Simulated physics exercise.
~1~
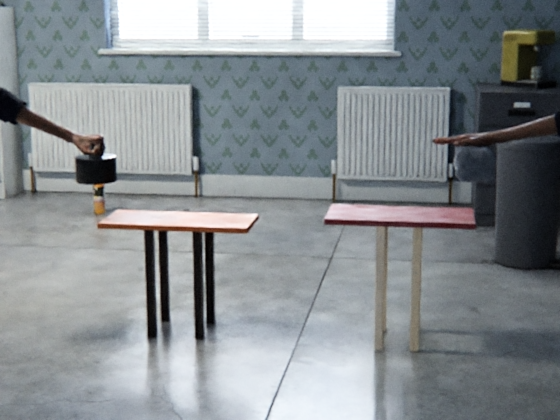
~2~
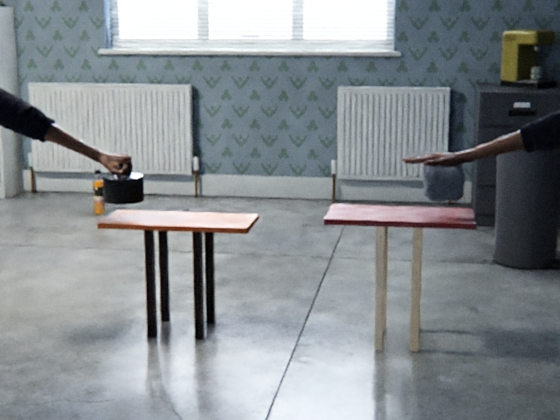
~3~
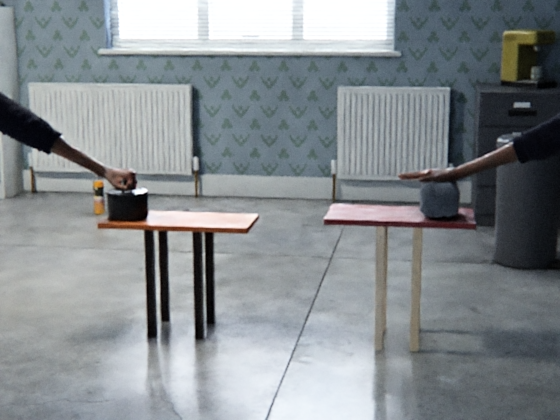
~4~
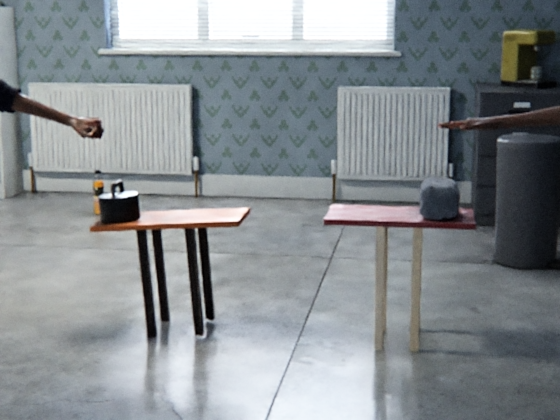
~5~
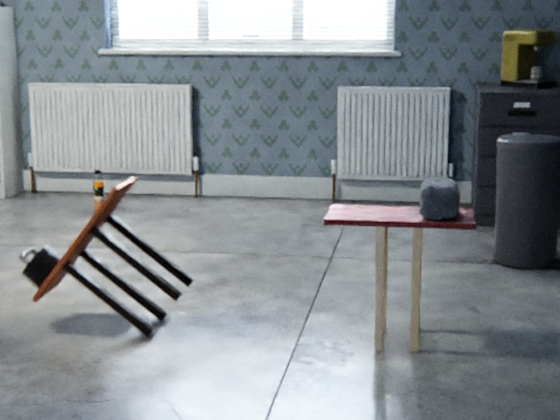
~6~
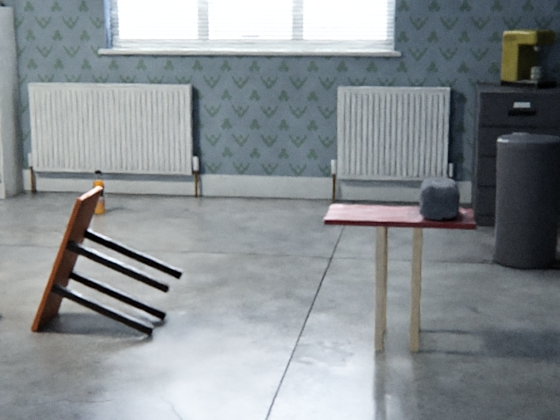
Two hands reached in from either side, setting a dark round object on the left end of an orange table and a grey lump on the right of a red one; once released, the orange table toppled left while the red one stayed standing.
